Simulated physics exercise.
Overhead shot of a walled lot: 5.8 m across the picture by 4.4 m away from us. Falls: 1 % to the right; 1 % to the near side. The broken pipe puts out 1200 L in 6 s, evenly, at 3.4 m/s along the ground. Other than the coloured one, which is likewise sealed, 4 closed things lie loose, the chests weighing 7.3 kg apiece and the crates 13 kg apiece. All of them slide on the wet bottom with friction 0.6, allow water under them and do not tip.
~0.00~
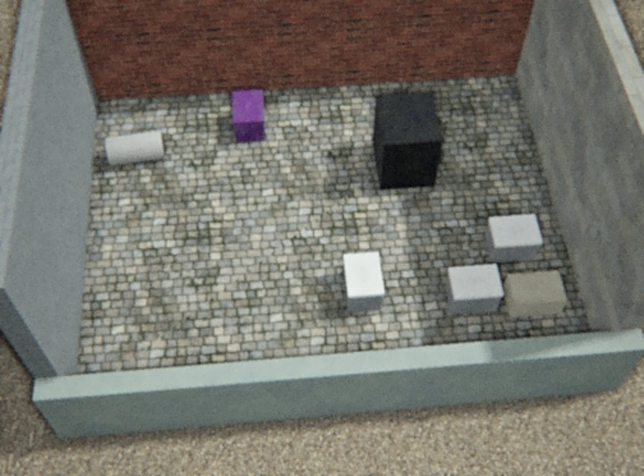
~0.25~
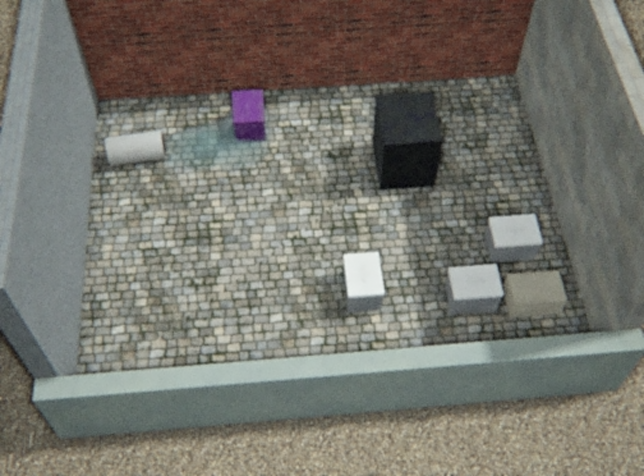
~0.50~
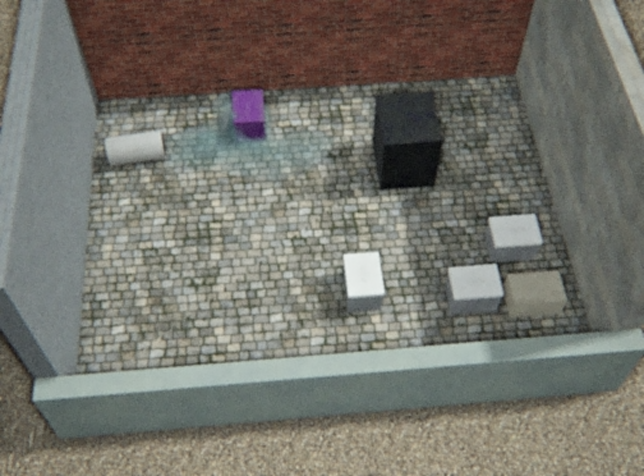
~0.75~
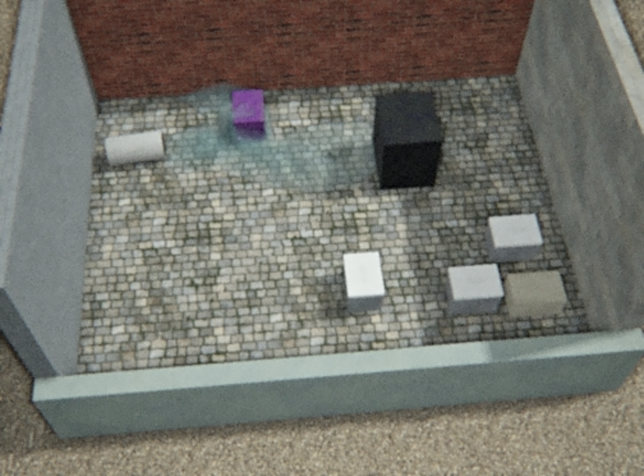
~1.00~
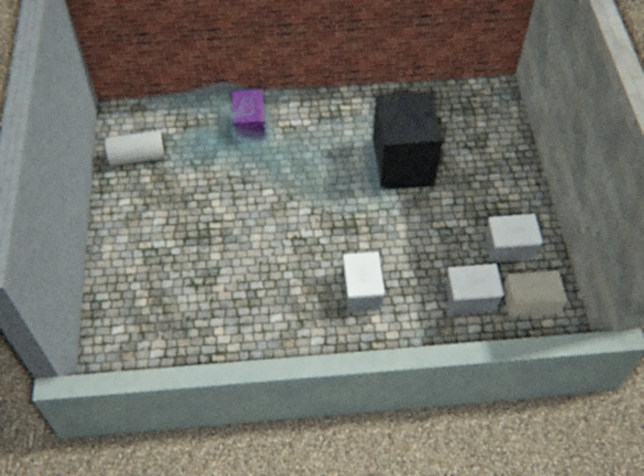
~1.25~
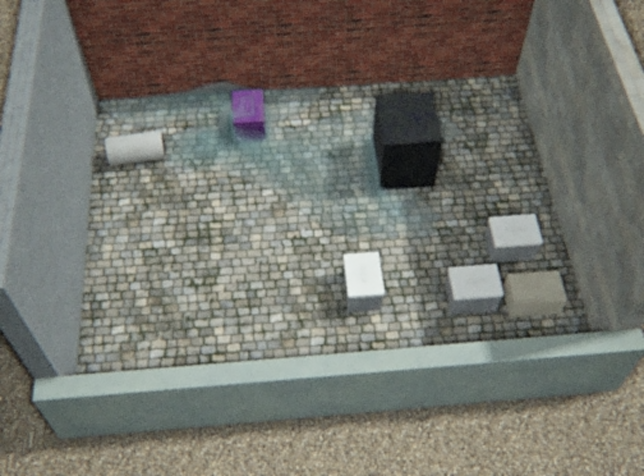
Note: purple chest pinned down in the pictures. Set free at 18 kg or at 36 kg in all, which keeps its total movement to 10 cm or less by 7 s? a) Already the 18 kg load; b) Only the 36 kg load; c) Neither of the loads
Answer: C.
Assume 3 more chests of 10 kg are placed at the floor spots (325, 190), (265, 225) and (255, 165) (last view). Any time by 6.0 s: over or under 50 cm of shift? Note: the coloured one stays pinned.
Result by item: Beyond it; within it; beyond it.
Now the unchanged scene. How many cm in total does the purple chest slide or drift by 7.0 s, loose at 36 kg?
Total distance: Near 550 cm.
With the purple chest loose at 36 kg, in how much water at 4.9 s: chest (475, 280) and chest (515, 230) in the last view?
Depths: Near 9 cm, then near 8 cm.
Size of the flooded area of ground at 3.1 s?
Some 15 m2 of it.
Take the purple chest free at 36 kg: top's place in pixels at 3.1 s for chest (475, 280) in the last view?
About pixel (488, 310).
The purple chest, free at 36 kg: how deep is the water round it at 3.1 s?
Around 10 cm.
After 1.8 s the purple chest would be 253 cm from its start with 18 kg and 149 cm from its start with 36 kg; 10 cm of water round it then.
After 3.1 s the purple chest would be 342 cm from its start with 18 kg and 314 cm from its start with 36 kg; 10 cm of water round it then.
After 4.9 s the purple chest would be 349 cm from its start with 18 kg and 358 cm from its start with 36 kg; 8 cm of water round it then.
After 7.0 s the purple chest would be 292 cm from its start with 18 kg and 364 cm from its start with 36 kg; 8 cm of water round it then.
